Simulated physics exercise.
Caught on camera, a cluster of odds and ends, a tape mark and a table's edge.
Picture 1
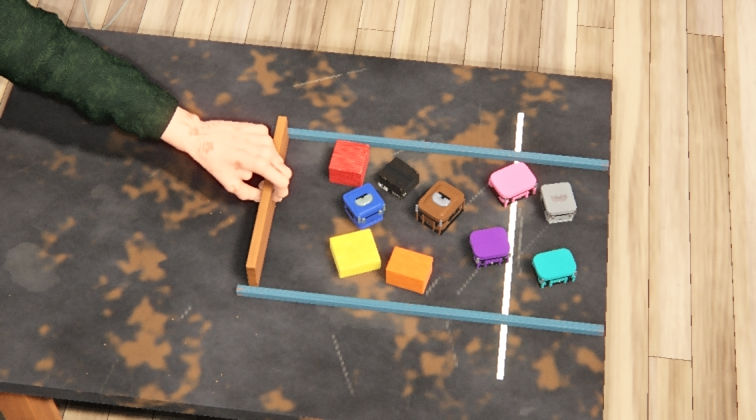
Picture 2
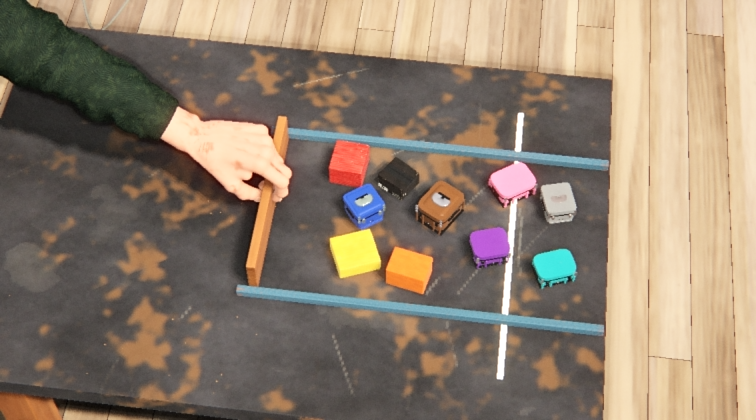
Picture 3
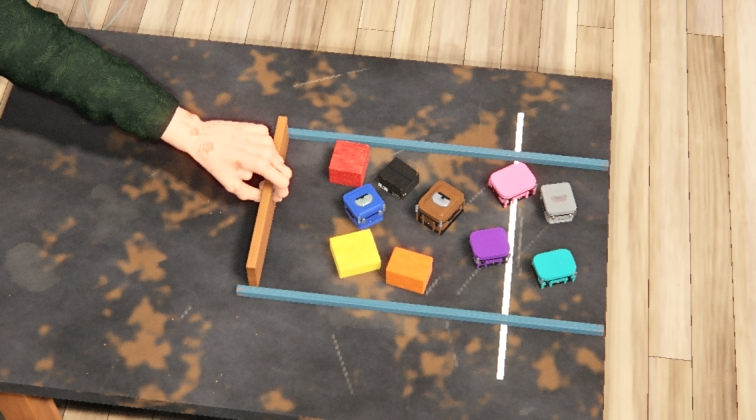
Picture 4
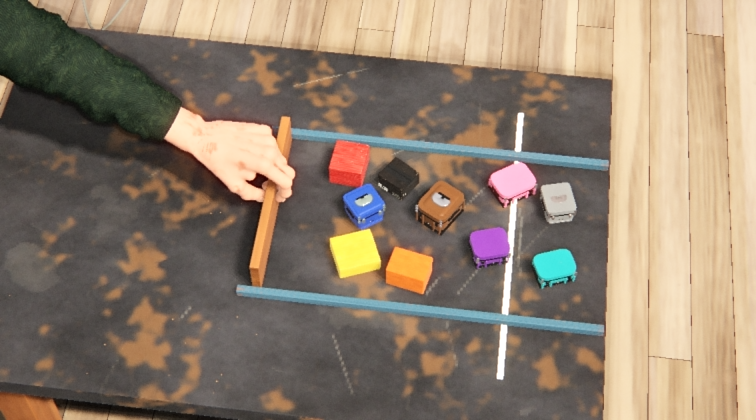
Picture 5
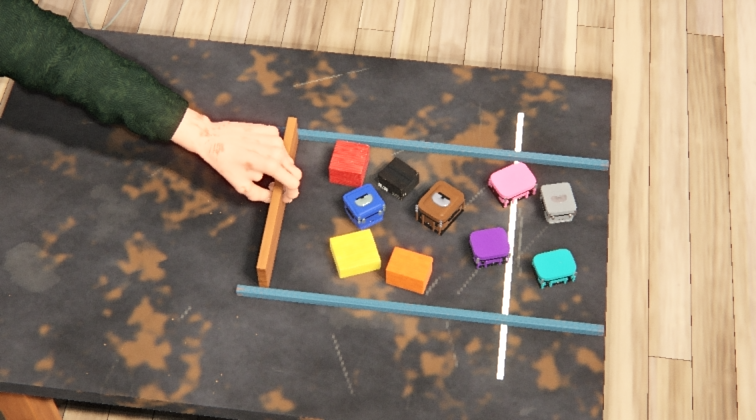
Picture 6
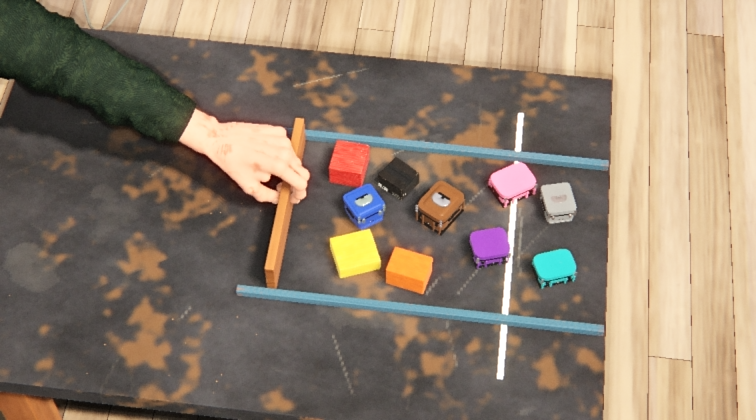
Wooden board held by a hand in a dark green sleeve sliding slightly right between blue rails toward motionless coloured blocks and cases.
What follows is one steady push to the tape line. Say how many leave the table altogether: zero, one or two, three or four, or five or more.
Here the number that fall off is zero.
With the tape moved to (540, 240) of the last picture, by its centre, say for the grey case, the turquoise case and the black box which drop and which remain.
The grey case comes down; the turquoise case is lost; the black box survives.
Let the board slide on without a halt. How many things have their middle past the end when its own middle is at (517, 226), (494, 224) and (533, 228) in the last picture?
Past the end: 1, 0 and 3.
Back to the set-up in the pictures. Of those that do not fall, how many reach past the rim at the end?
That would be 3.
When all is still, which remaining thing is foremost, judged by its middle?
The pink case.
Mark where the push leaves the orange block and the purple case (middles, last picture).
Near (570, 291) and (566, 250).
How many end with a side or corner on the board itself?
It touches 3.
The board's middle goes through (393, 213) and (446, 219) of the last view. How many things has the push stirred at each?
The counts are 6 and 9.
Soon after, none off yet; grey case at rest near (557, 204); turquoise case at rest near (554, 269); pink case at rest near (512, 185).
In the end, the number that fall off is zero.
